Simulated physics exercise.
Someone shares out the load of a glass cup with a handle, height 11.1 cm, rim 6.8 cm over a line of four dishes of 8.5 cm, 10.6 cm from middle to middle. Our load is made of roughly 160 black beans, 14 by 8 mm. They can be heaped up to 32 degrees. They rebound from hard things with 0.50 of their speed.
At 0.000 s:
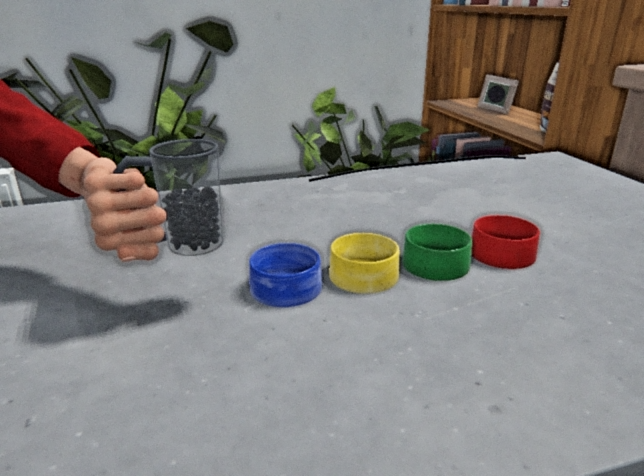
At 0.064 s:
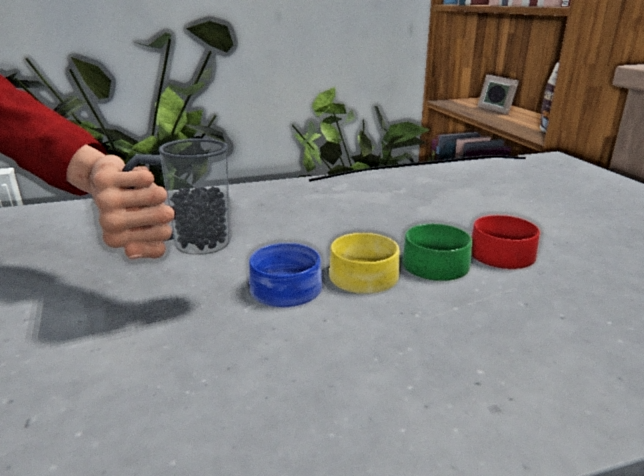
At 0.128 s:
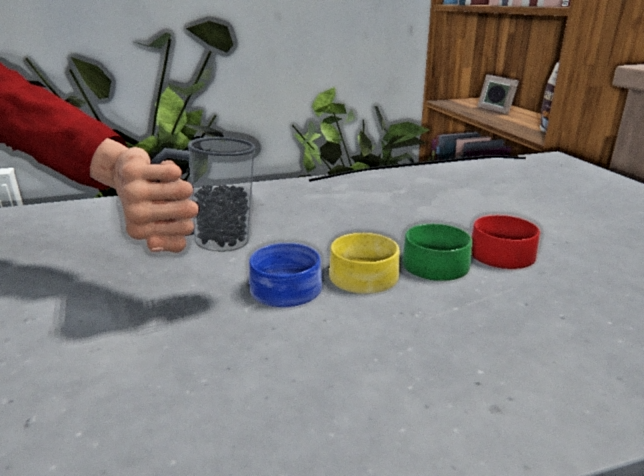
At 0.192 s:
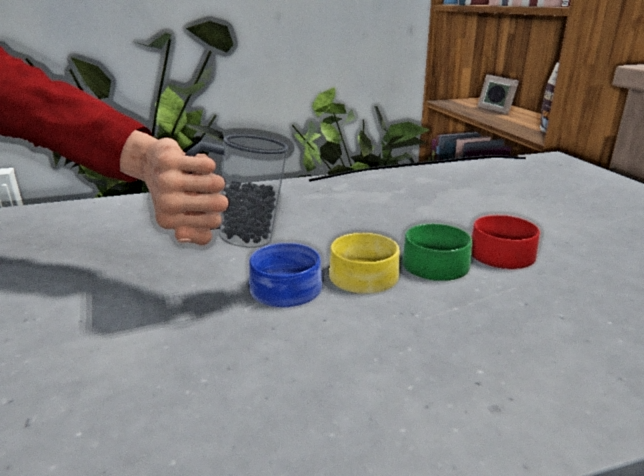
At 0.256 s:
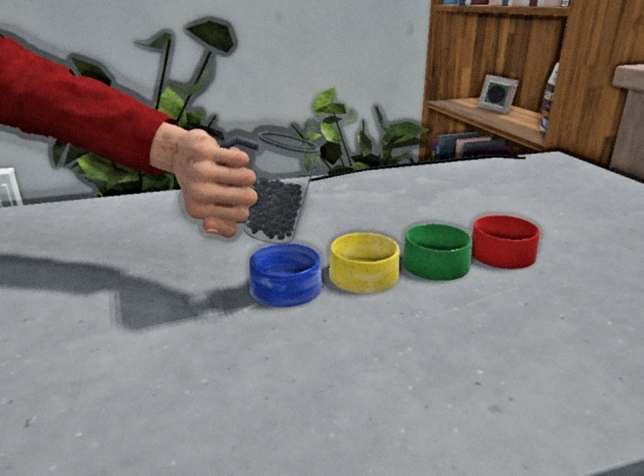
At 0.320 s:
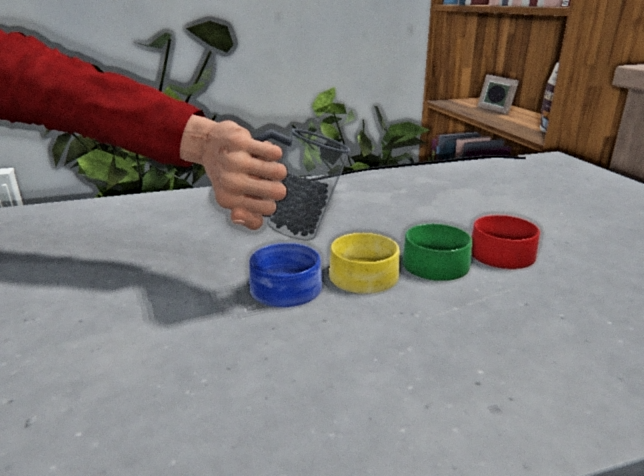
On a gray tabletop near some leafy plants, a hand in a red sleeve carried a clear cup of black beans to the right, gradually tilting it above a row of four colored dishes.
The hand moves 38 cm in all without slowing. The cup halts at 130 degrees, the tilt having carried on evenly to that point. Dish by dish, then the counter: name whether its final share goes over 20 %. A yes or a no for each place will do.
Red - yes; blue - no; green - no; yellow - no; counter - no.
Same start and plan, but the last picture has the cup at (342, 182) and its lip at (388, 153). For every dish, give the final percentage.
It'd finish with red at 90, blue at 0, green at 0 and yellow at 0.
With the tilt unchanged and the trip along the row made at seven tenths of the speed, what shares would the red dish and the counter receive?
Red 90, counter 10.
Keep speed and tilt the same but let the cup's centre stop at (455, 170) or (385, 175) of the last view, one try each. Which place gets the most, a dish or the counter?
I'd expect red to win the first try and green the second.
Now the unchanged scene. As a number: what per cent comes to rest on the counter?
About 5 %.
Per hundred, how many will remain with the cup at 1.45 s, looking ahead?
Roughly 100 in a hundred.
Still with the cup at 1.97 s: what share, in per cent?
0 %.
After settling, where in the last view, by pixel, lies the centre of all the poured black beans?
Roughly (509, 239).
After 1.00 s, tilt 72 degrees; cup holds 100 %.
After 1.45 s, tilt 106 degrees; cup holds 100 %.
After 1.97 s, tilt 130 degrees; cup holds 0 %, red 95 %.
By 2.4 s all is still; red 95 %, blue 0 %, green 0 %, yellow 0 %, counter 5 %.
